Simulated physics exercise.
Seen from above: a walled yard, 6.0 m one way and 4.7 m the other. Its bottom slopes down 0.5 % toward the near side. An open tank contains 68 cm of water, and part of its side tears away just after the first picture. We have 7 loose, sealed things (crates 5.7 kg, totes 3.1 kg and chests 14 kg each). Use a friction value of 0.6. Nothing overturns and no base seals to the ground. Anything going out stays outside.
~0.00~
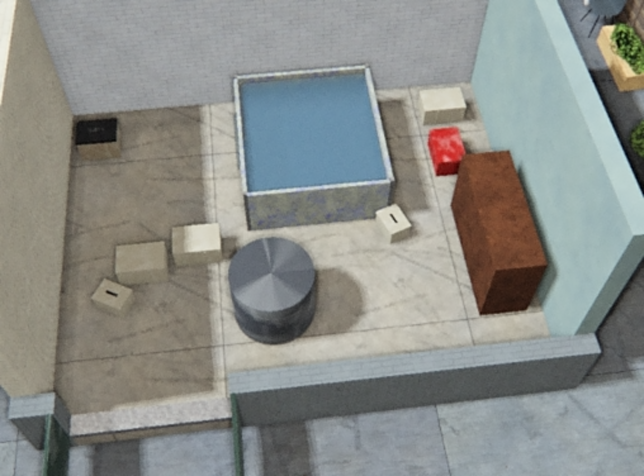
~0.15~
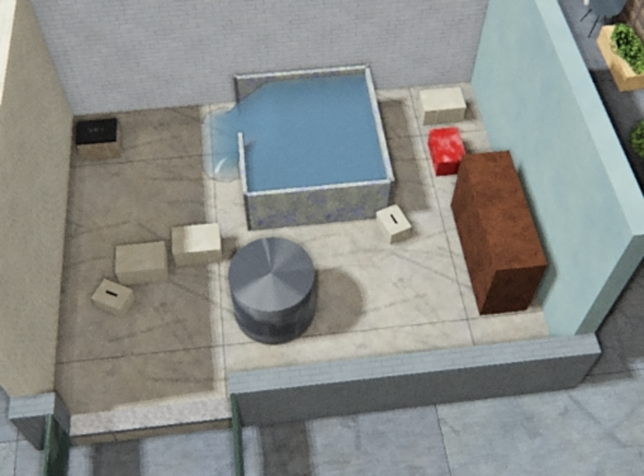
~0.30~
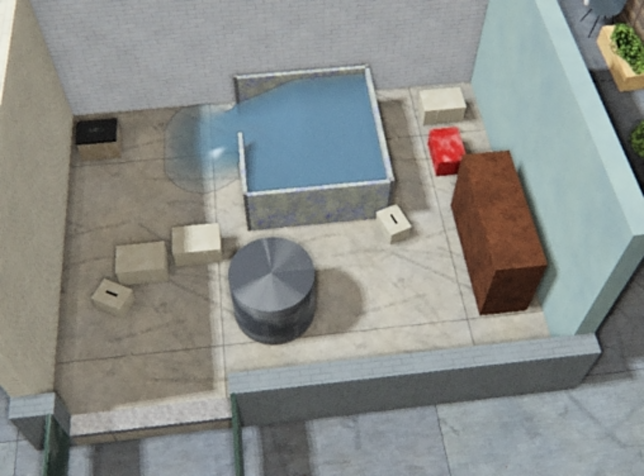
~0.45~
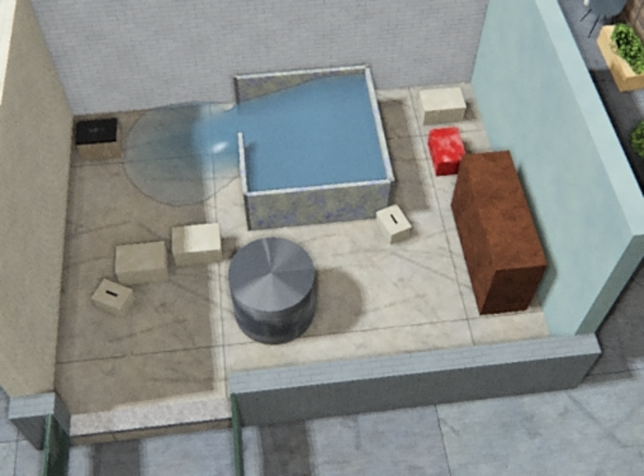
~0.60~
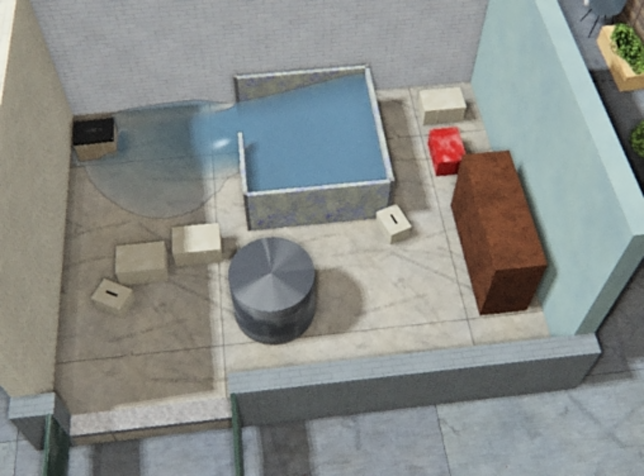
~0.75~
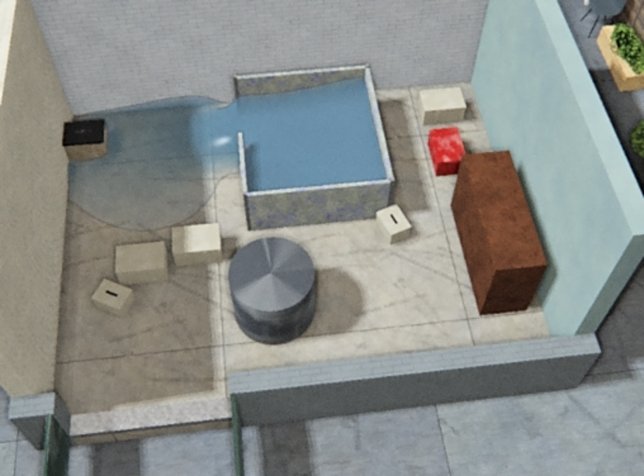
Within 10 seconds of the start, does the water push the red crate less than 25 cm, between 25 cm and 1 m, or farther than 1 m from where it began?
Less than 25 cm.
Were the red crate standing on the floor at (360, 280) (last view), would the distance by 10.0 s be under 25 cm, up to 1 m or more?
From that spot, it remains nearly still.
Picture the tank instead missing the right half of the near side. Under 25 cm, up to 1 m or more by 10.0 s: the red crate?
If that happened, the red crate creeps a small distance.
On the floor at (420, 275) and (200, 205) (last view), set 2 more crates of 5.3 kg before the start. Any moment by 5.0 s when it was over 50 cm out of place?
Order kept: Falls short, falls short.
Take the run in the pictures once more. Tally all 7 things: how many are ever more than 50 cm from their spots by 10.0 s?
Result: 4.
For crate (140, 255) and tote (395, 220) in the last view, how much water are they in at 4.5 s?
Roughly 4 and 0 cm.
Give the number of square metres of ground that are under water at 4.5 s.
About 19 m2.
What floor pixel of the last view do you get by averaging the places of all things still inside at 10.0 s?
About (401, 228).
After 2.0 s the red crate is near (448, 144), 0.0 m from its start, aground; 0 of 7 are out; 1 afloat.
After 4.5 s the red crate is near (448, 144), 0.0 m from its start, aground; 1 of 7 are out; 1 afloat.
After 7.0 s the red crate is near (448, 144), 0.0 m from its start, aground; 1 of 7 are out; 0 afloat.
After 10.0 s the red crate is near (448, 145), 0.0 m from its start, aground; 1 of 7 are out; 3 afloat.
